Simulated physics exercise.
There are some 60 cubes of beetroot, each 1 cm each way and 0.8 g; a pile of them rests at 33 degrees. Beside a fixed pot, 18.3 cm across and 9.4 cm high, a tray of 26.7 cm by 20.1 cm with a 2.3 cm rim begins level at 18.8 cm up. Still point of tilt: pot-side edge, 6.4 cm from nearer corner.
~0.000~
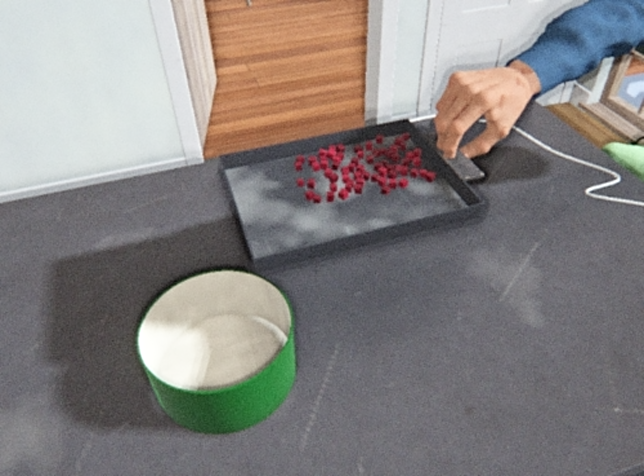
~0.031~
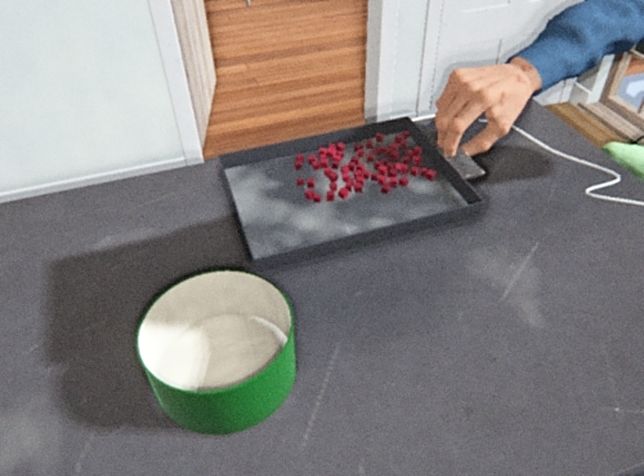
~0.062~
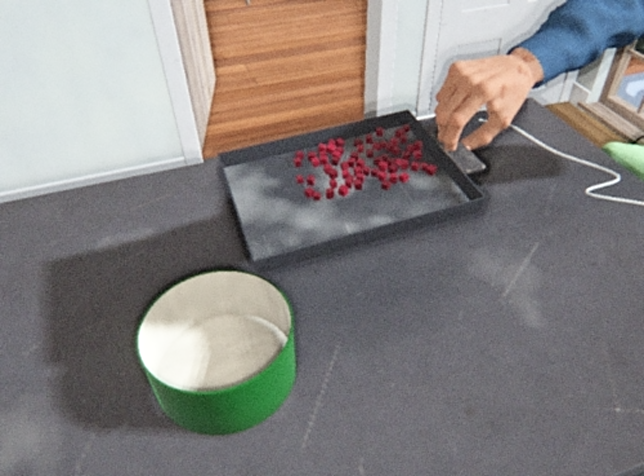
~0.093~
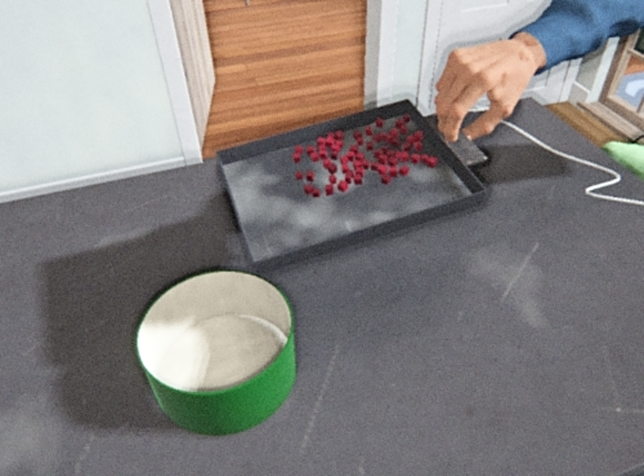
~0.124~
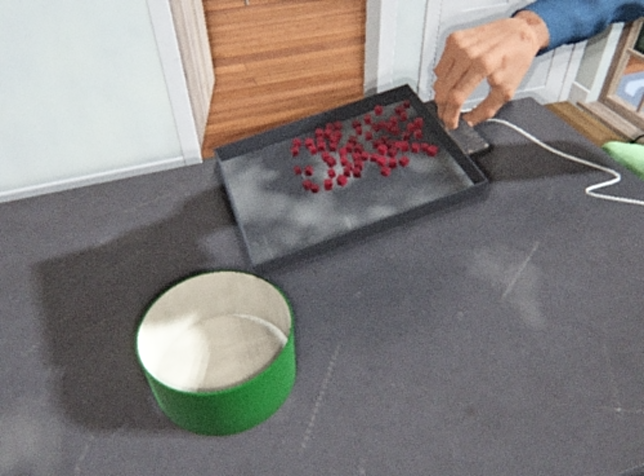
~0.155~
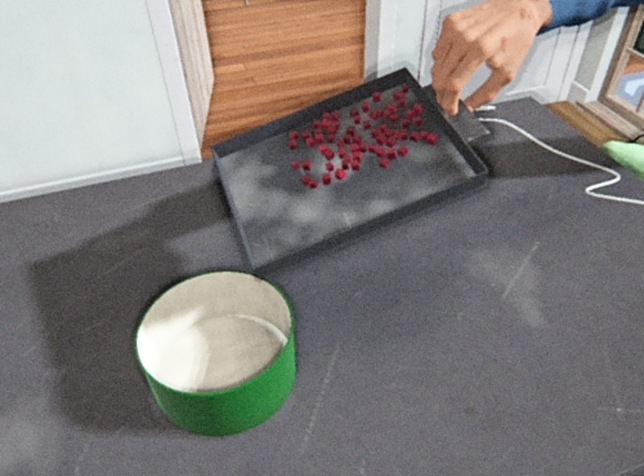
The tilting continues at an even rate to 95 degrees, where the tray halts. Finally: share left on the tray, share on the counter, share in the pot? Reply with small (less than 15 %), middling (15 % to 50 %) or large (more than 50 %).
Left on the tray - small, counter - small, pot - large.
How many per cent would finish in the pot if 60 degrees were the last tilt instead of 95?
40 per cent.
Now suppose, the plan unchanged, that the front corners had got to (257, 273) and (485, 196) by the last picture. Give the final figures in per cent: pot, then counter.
In the pot: 20 per cent; on the counter: 75 per cent.
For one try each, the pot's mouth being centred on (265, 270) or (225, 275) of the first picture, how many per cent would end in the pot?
First try around 0 %, second around 10 %.
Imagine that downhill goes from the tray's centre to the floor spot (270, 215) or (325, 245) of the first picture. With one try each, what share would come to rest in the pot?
The share comes to roughly 60 in a hundred, then roughly 40 in a hundred.
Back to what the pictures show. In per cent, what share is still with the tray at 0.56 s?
I'd put it at roughly 100 per cent.
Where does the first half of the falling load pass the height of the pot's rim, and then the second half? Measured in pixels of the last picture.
Roughly (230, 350) to begin with, later roughly (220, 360).
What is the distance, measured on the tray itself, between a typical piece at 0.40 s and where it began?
1 cm.
After 0.40 s, tilt 56 degrees; the tray holds 100 %, the pot 0 %.
After 0.56 s, tilt 83 degrees; the tray holds 100 %, the pot 0 %.
After 0.84 s, tilt 95 degrees; the tray holds 0 %, the pot 95 %.
In the end, at 1.7 s, tray 0 %, counter 5 %, pot 95 %.
